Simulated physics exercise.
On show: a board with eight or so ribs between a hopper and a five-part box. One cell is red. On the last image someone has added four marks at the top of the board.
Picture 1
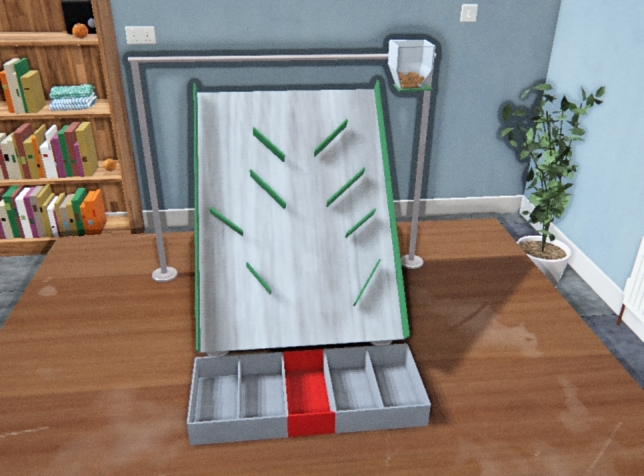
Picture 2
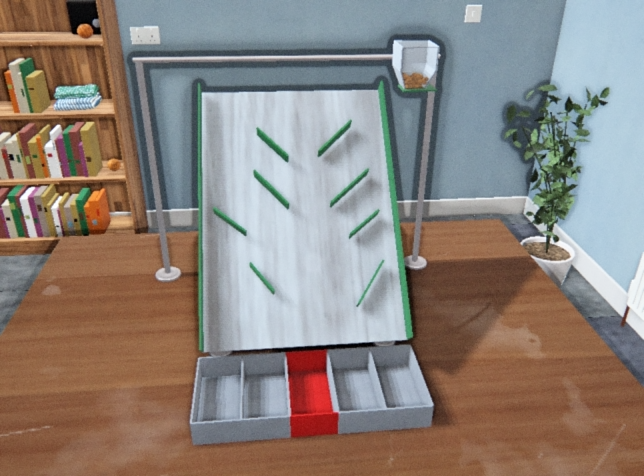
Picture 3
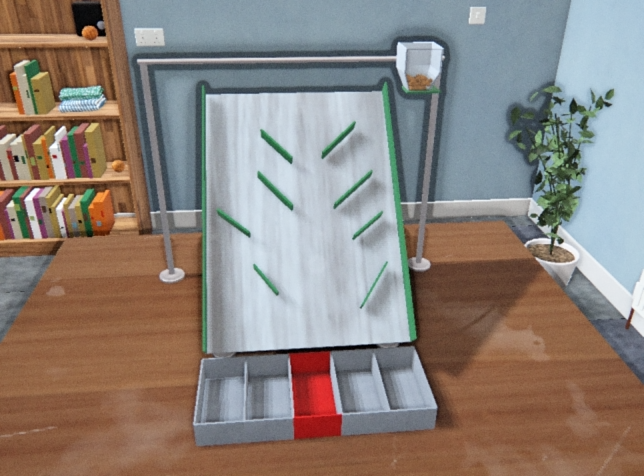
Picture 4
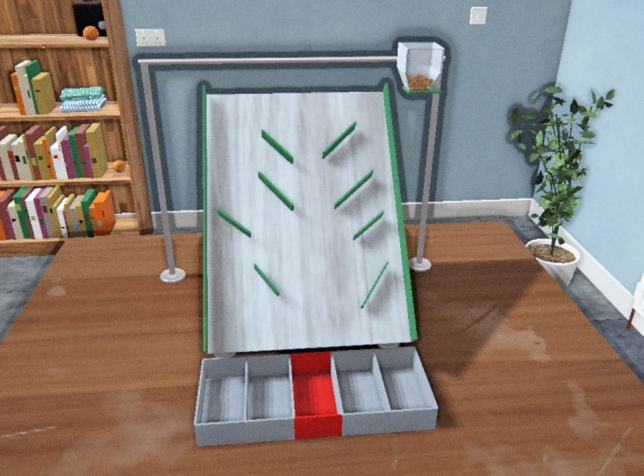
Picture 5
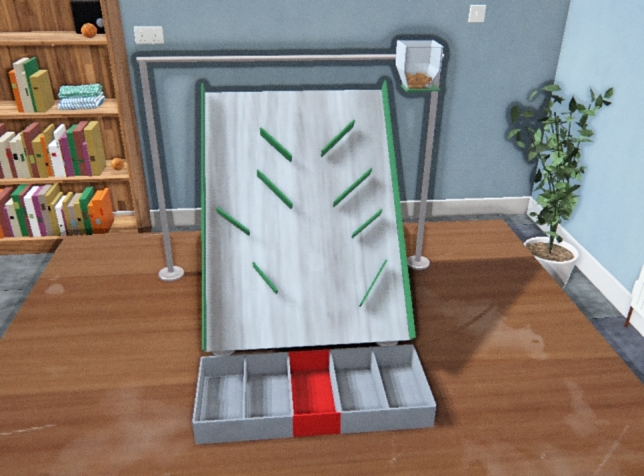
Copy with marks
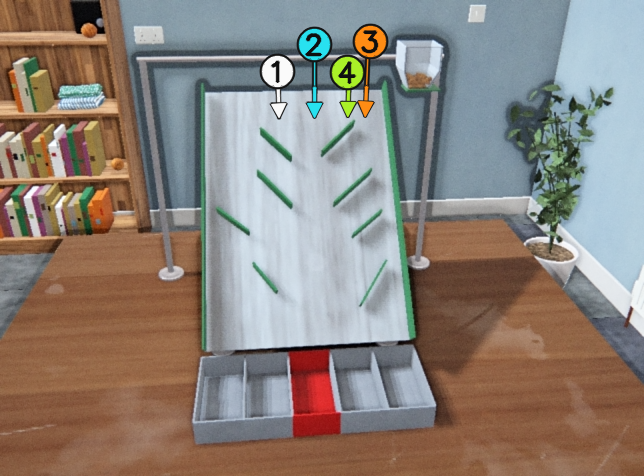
The clip opens on a tilted pale board with green ribs, a hopper of small brown pieces at the upper right, and a five-part tray below with a red middle cell. The view shifts very slightly, first one way and then barely back, while the pieces, board and tray show no movement of their own.
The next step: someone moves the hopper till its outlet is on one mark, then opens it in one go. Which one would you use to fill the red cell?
Mark 2 does it best.
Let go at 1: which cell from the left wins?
The fourth.
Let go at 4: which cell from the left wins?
The third from the left.
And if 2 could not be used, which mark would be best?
The answer is 4.
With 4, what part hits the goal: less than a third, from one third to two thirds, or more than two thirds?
From one third to two thirds.
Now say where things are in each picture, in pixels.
The first picture shows hopper near (409, 77), roasted chickpeas, door shut.
The second picture shows ribs (257, 128) to (288, 156), (319, 151) to (351, 120), (254, 170) to (289, 204).
The third picture shows ribs (335, 203) to (372, 170), (217, 209) to (249, 232), (355, 235) to (383, 211).
The fourth picture shows ribs (254, 264) to (278, 292), (363, 306) to (388, 262).
The fifth picture shows red cell near (317, 423), number 3 of 5 from the left.
On the marked copy, mark 1 meets the board at (278, 112); mark 2 meets the board at (314, 112); mark 3 meets the board at (365, 111); mark 4 meets the board at (347, 111).
Choosing 1, close to a quarter in the red cell, close to two thirds in other cells, only a few outside the box.
Choosing 2, close to two thirds in the red cell, a small share in other cells, close to a quarter outside the box.
Choosing 3, close to a quarter in the red cell, close to two thirds in other cells, a small share outside the box.
Choosing 4, close to half in the red cell, close to half in other cells.
